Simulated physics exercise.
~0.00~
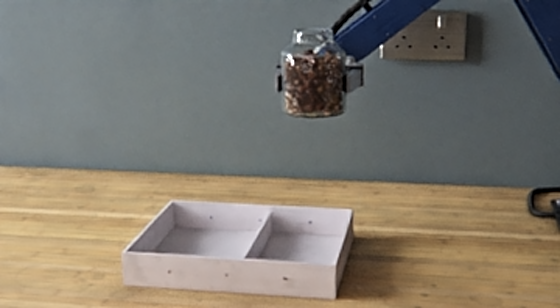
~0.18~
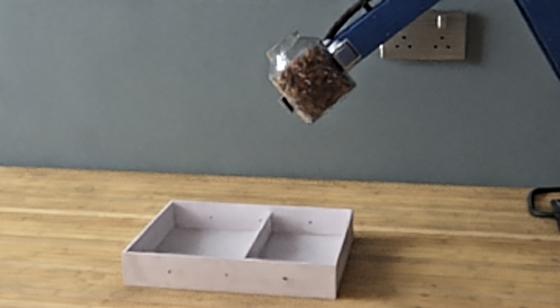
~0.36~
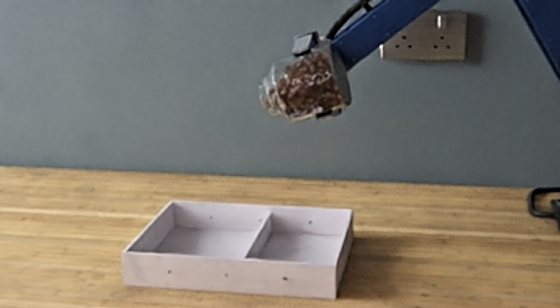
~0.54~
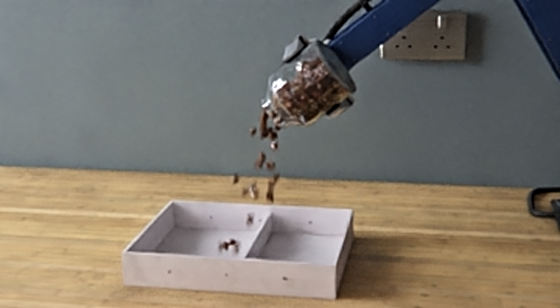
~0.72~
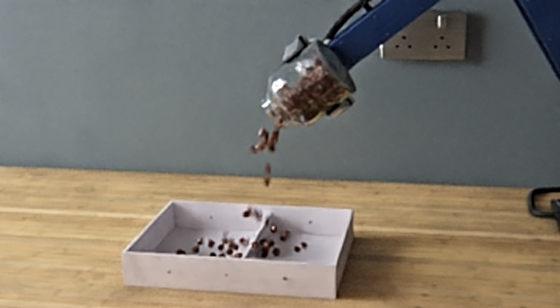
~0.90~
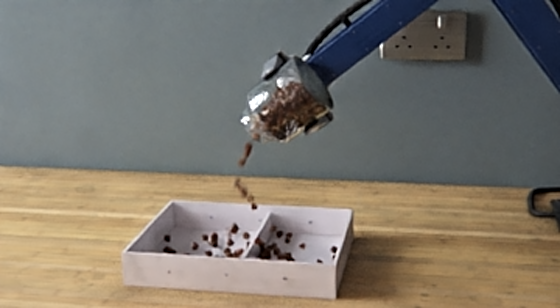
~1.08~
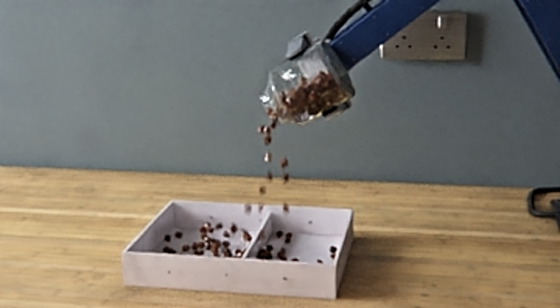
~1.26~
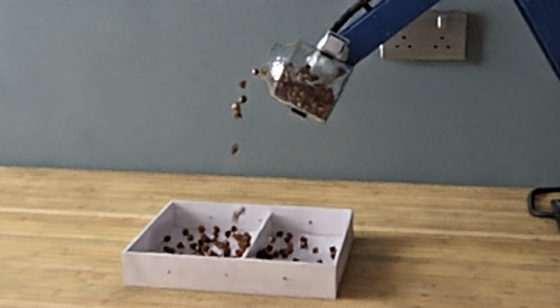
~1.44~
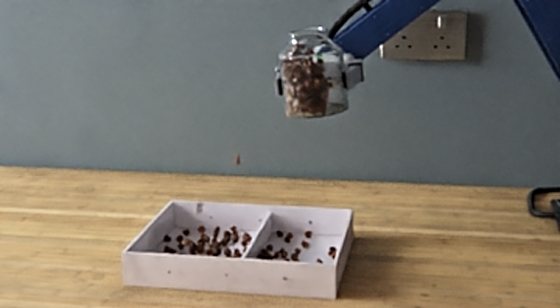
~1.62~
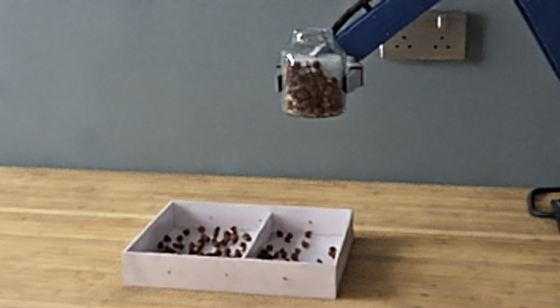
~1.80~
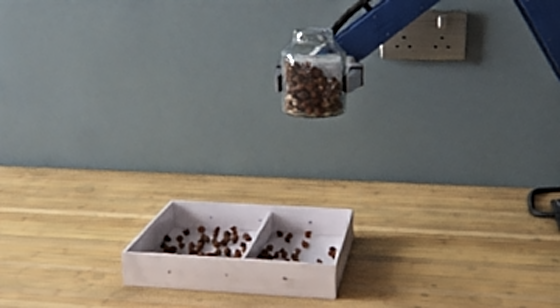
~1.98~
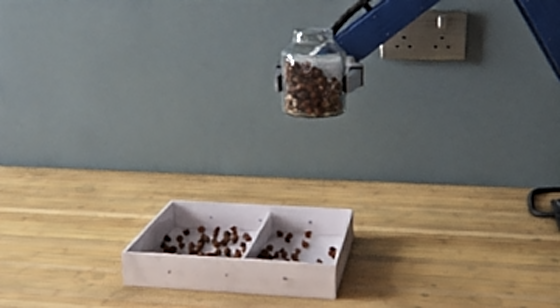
A blue robot arm holds a clear jar of brown pellets above a wooden table, seen from the side against a grey wall with a socket. Below it sits a pale, shallow tray split in two by a cross wall. The arm tips the jar to the left until its mouth points down, and pellets tumble into both parts. It shifts the jar briefly down to the left and back, spilling more, then turns it upright as the last pieces fall. The jar ends still well filled, with more of the scattered pellets in the tray's left part than its right.
